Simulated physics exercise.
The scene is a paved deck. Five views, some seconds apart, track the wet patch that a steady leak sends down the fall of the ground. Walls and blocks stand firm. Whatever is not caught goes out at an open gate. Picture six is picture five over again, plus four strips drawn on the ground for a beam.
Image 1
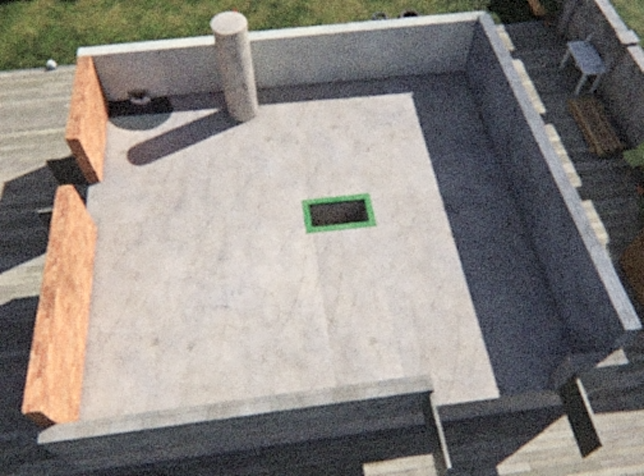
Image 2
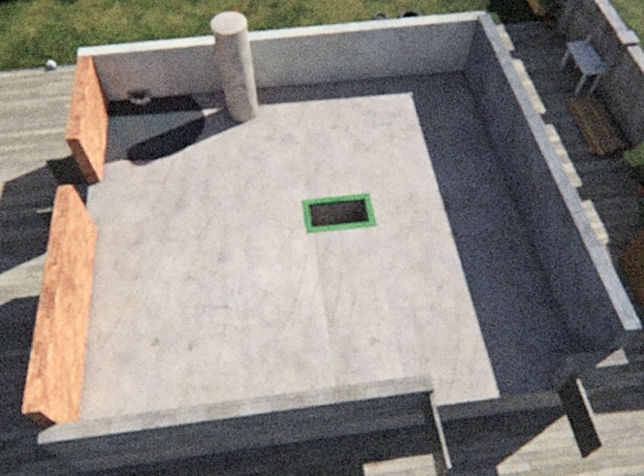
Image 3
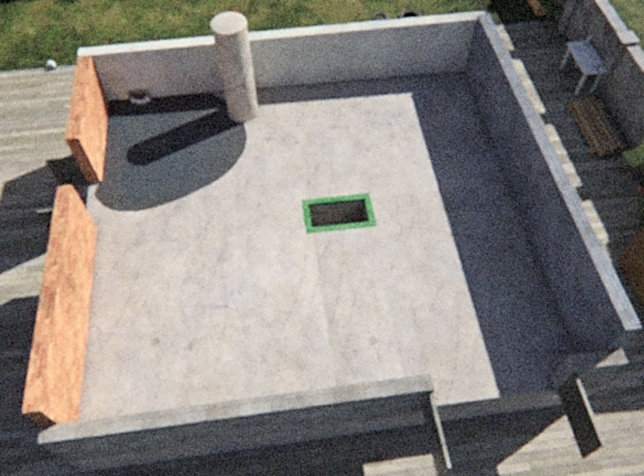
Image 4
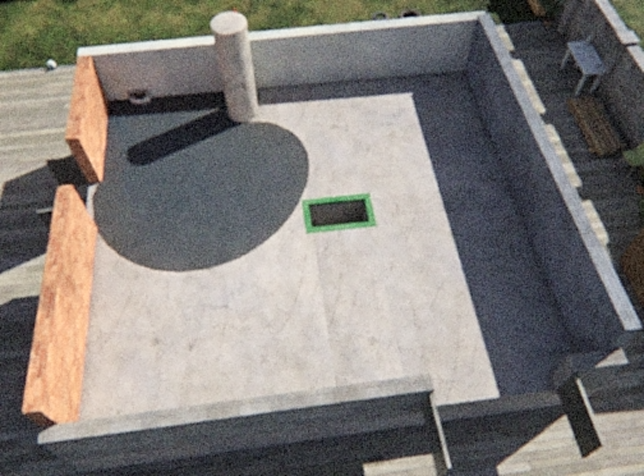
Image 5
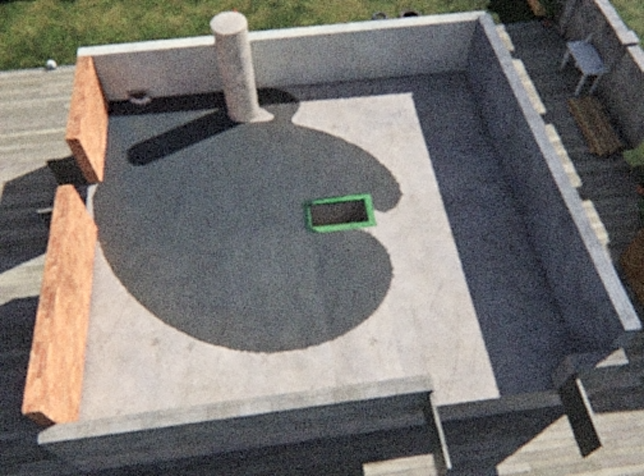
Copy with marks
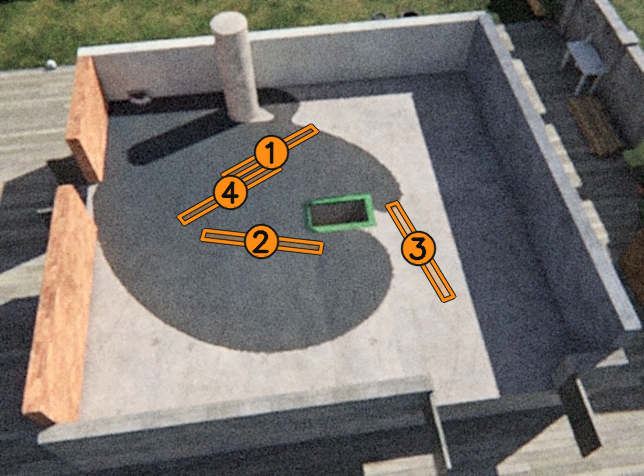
Water spreads as a small dark patch from the upper-left corner of a walled, paved deck, near an upright column. It widens into a large rounded pool across the pale floor, moving right and down, then reaches the green-framed drain and wraps partly around it, leaving a notch on its right side.
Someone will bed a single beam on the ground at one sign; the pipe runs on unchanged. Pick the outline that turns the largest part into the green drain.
Spot 2.
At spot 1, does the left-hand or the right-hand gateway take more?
More leaves on the right.
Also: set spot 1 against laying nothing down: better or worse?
Worse.
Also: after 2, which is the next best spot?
3 it is.
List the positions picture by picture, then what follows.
Outfall at (139, 94); green drain at (339, 213); open gate at (488, 384); open gate at (99, 204); water covers 2 % of the ground and shows as far out as (162, 120); green drain still dry.
Water covers 6 % of the ground and shows as far out as (185, 145); green drain still dry.
Water covers 13 % of the ground and shows as far out as (147, 205); green drain still dry.
Water covers 25 % of the ground and shows as far out as (229, 257); green drain still dry.
Water covers 41 % of the ground and shows as far out as (335, 334); green drain taking water.
On the marked copy, 1 from (225, 177) to (314, 128); 2 from (203, 234) to (321, 248); 3 from (392, 204) to (448, 298); 4 from (181, 220) to (277, 166).
If 1 is chosen, about 10 % of the stream runs into the green drain, about 88 % out by the gates.
If 2 is chosen, about 49 % of the stream runs into the green drain, about 50 % out by the gates.
If 3 is chosen, about 27 % of the stream runs into the green drain, about 70 % out by the gates.
If 4 is chosen, about 6 % of the stream runs into the green drain, about 93 % out by the gates.
